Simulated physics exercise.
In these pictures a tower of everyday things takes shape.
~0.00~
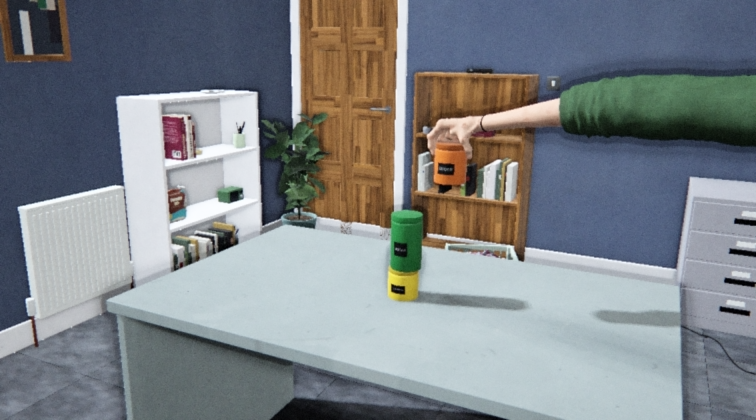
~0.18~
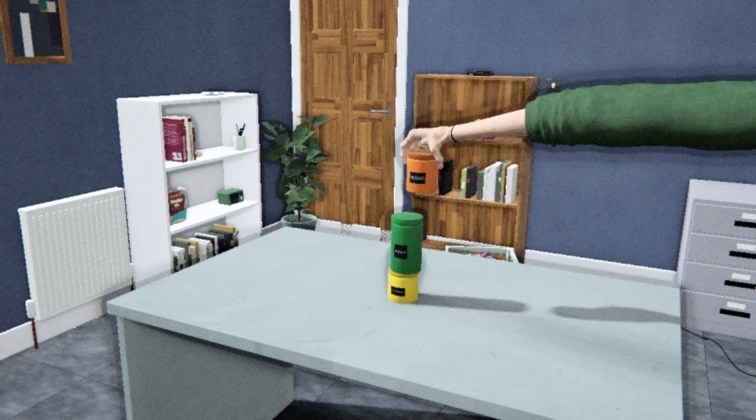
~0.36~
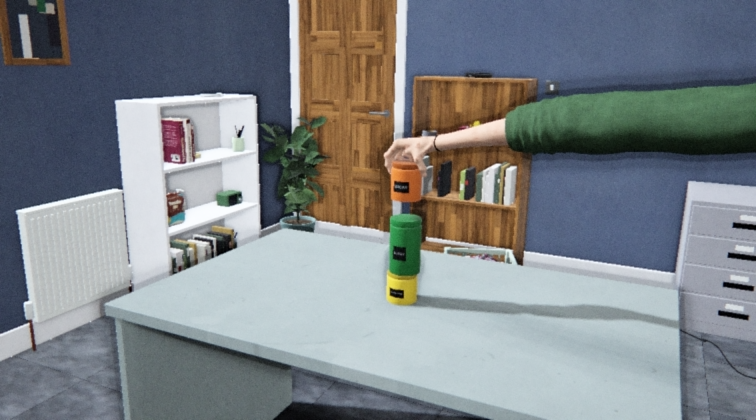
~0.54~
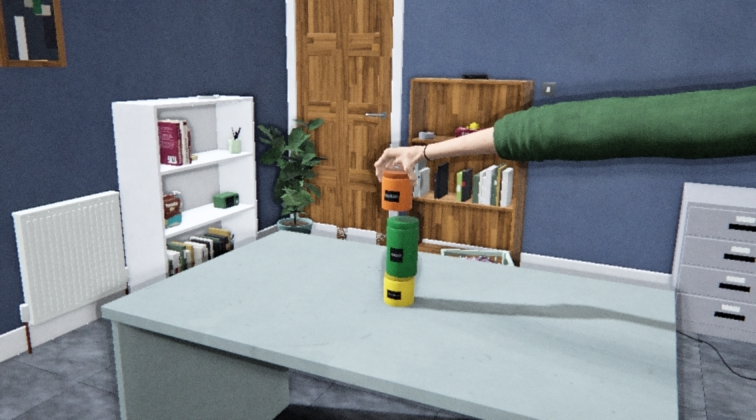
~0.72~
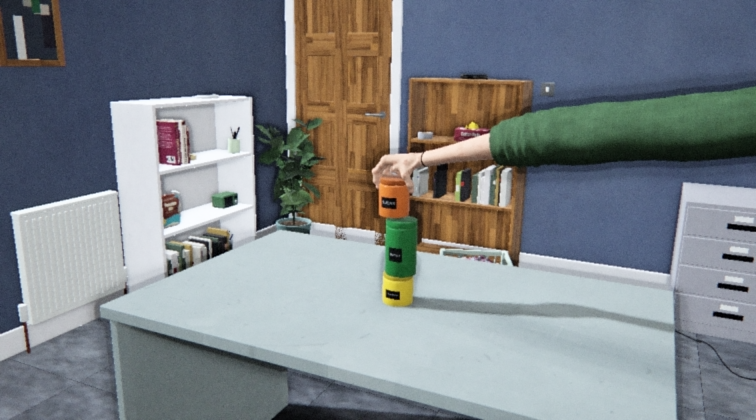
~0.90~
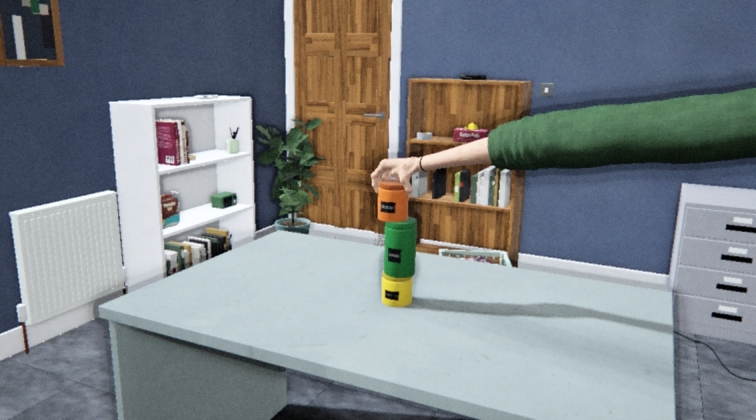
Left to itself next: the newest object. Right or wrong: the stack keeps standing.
Right, it keeps standing.
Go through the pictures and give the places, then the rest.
Coming down; orange jar (451, 163); green jar (407, 241), in the first picture.
Coming down; orange jar (423, 172); green jar (407, 243), in the second picture.
Coming down; orange jar (407, 180); green jar (405, 245), in the third picture.
Coming down; orange jar (397, 189); green jar (402, 246), in the fourth picture.
Coming down; orange jar (394, 196); green jar (401, 246), in the fifth picture.
In place under the hand; orange jar (393, 200); green jar (400, 247), in the sixth picture.
By 1.20 s, all is still.
By 1.60 s, orange jar resting near (393, 201).
When it is over (2.0 s), all 3 as before. End places, in pixels of the last picture, orange jar near (393, 201). The pile holds.
